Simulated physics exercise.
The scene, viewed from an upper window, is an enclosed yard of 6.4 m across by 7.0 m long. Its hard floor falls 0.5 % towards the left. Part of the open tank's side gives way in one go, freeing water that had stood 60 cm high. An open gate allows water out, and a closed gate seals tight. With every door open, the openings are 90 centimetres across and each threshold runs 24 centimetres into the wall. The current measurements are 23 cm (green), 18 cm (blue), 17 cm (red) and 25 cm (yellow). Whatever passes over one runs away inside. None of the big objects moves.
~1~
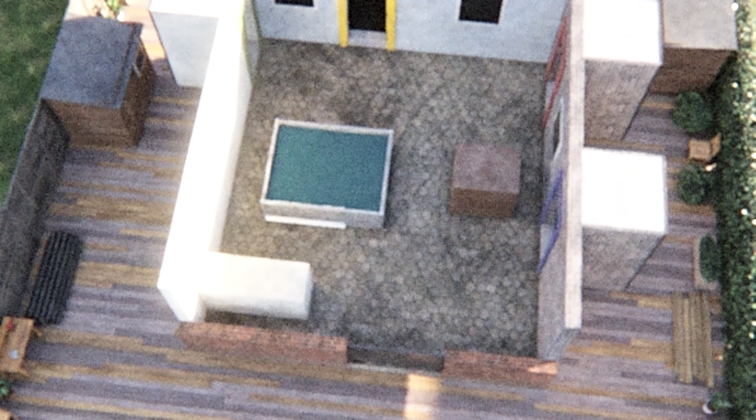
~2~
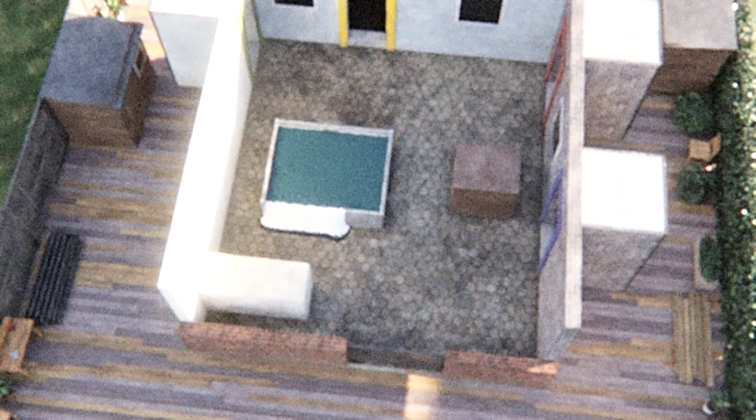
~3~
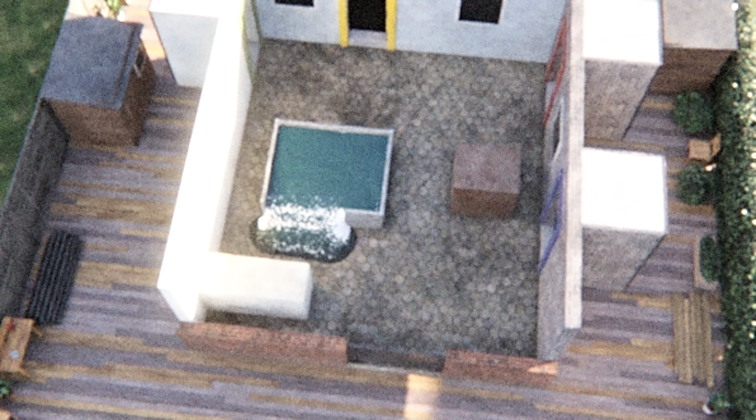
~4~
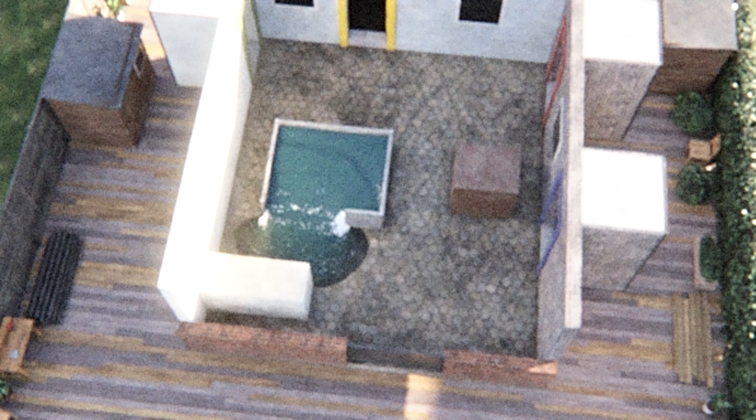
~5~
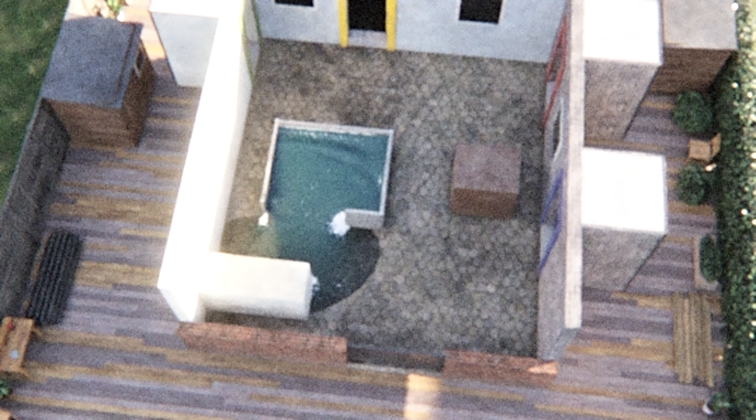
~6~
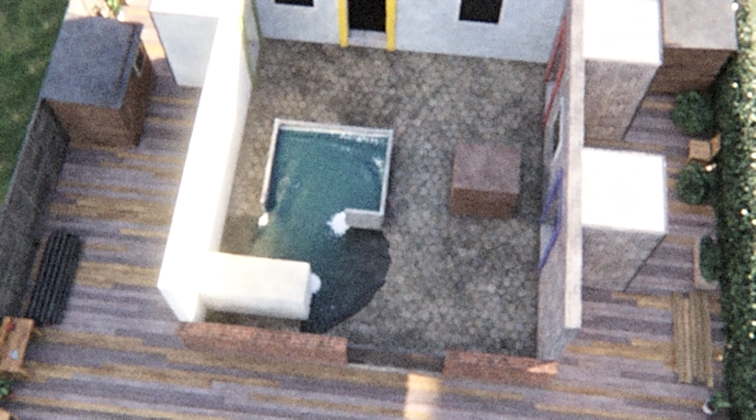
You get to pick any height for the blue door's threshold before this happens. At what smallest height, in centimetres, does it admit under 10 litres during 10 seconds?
At about 6 centimetres.
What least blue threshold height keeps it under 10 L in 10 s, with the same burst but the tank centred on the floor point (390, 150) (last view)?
At least roughly 7.0 cm high.
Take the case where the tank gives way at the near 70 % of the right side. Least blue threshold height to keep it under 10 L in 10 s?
In that case about 17 cm.
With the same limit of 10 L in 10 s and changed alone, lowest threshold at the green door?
The green one would have to be about 12.5 cm high.
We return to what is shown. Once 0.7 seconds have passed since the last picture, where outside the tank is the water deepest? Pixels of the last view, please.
Look close to (217, 265).
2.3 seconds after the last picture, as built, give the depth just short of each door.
Lab note, cm: Green 5; blue 0; red 0; yellow 0.
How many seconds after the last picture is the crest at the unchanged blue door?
The level tops out near 8.5 seconds.
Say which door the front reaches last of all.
That would be the red door.
Then, 0.7 s after the last picture water covers 15 % of the floor, deepest (55 cm) near (217, 265); it has not reached the blue door.
Then, 2.3 s after the last picture water covers 45 % of the floor, deepest (30 cm) near (225, 266); it has not reached the blue door.
Then, 9.3 s after the last picture water covers 95 % of the floor, deepest (10 cm) near (440, 122); 8 cm at the blue door, 0 litres in over its 18 cm threshold.
At the blue door as built, the water peaked near 8 cm, 8.5 s after the last picture.
With a threshold of 5.5 cm, 13 litres would have come in within the 10 s; with 6.5 cm, 6 litres. So under 10 litres takes about 6 cm.
